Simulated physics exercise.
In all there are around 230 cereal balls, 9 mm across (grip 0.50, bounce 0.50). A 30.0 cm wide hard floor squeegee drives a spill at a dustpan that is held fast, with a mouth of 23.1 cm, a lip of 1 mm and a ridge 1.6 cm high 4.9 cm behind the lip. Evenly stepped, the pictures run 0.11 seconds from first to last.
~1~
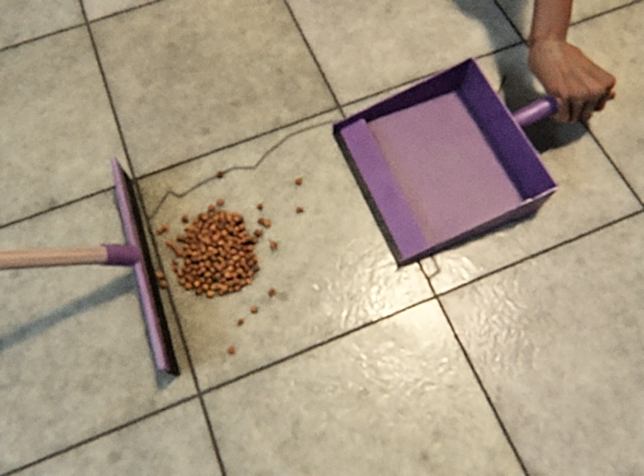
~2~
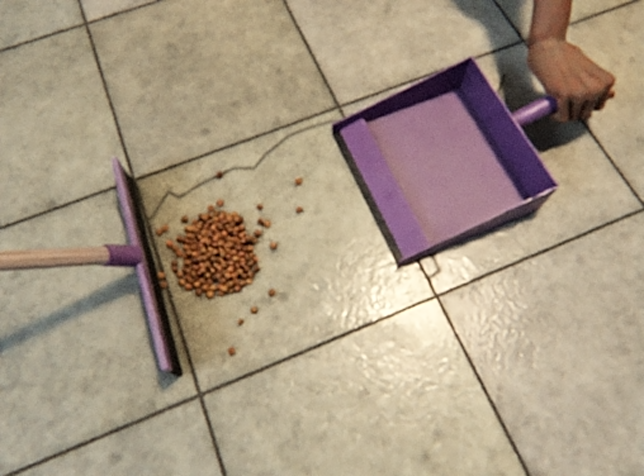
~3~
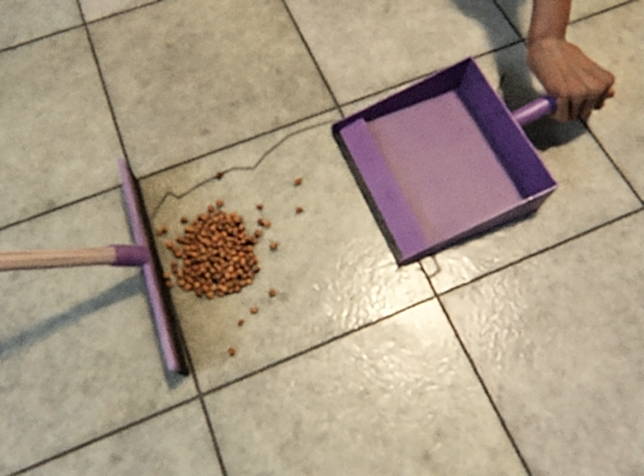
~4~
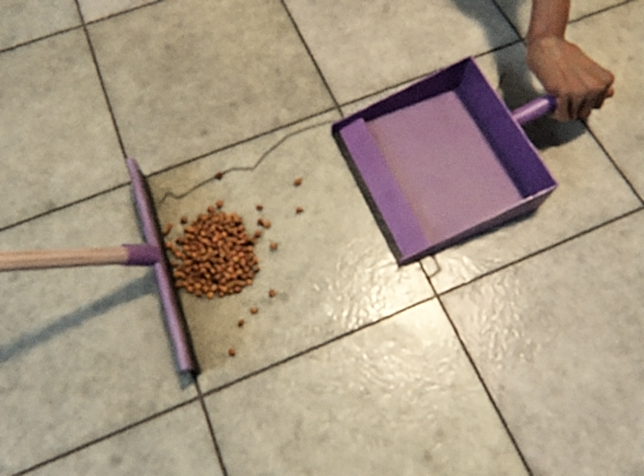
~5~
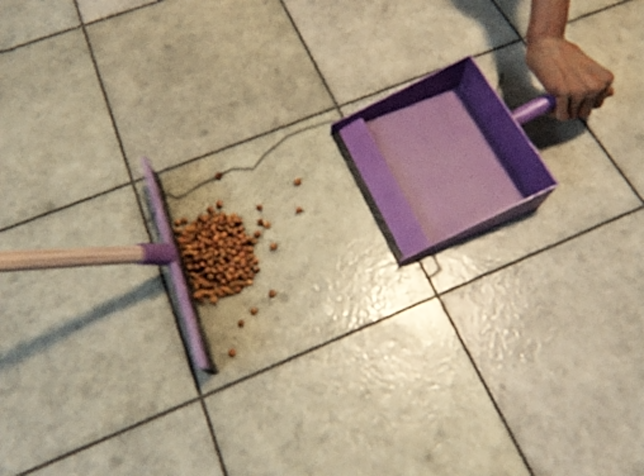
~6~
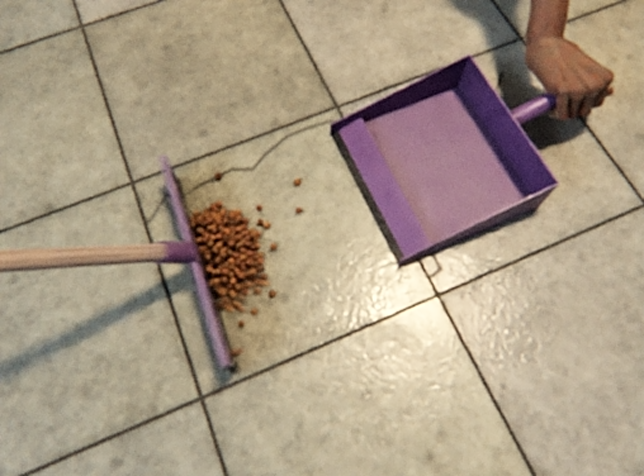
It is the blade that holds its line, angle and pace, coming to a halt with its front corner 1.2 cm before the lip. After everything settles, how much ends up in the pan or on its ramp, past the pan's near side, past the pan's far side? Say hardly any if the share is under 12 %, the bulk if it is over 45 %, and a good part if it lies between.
Pan - the bulk, near side - a good part, far side - hardly any.
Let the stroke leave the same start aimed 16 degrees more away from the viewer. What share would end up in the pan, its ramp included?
Roughly 70 per cent would finish in the pan or on its ramp.
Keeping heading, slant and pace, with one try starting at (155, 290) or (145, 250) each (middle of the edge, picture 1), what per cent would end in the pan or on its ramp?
Around 60 percent, then around 60 percent.
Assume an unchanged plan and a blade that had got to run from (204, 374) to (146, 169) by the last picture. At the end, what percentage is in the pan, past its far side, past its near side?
Final per cent - pan 40, far 0, near 35.
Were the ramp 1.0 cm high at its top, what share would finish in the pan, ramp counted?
Near 65 per cent, then.
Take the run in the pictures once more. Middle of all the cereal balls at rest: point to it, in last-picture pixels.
I'd put it at about (416, 212).
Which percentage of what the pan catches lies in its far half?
Roughly 20 per cent.
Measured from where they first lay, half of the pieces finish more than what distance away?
I'd put it near 28 cm.
Then, 0.11 s after the last picture, middle of the blade 11 cm from the lip; 0 % over the lip, far side 0 %, near side 10 %.
Then, 0.18 s after the last picture, middle of the blade 4 cm from the lip; 10 % over the lip, far side 5 %, near side 15 %.
Then, 0.39 s after the last picture, middle of the blade 2 cm from the lip; 65 % over the lip, far side 5 %, near side 20 %.
In the end, pan 60 %, near side 20 %, far side 5 %, in front of the lip or behind the blade 20 %.
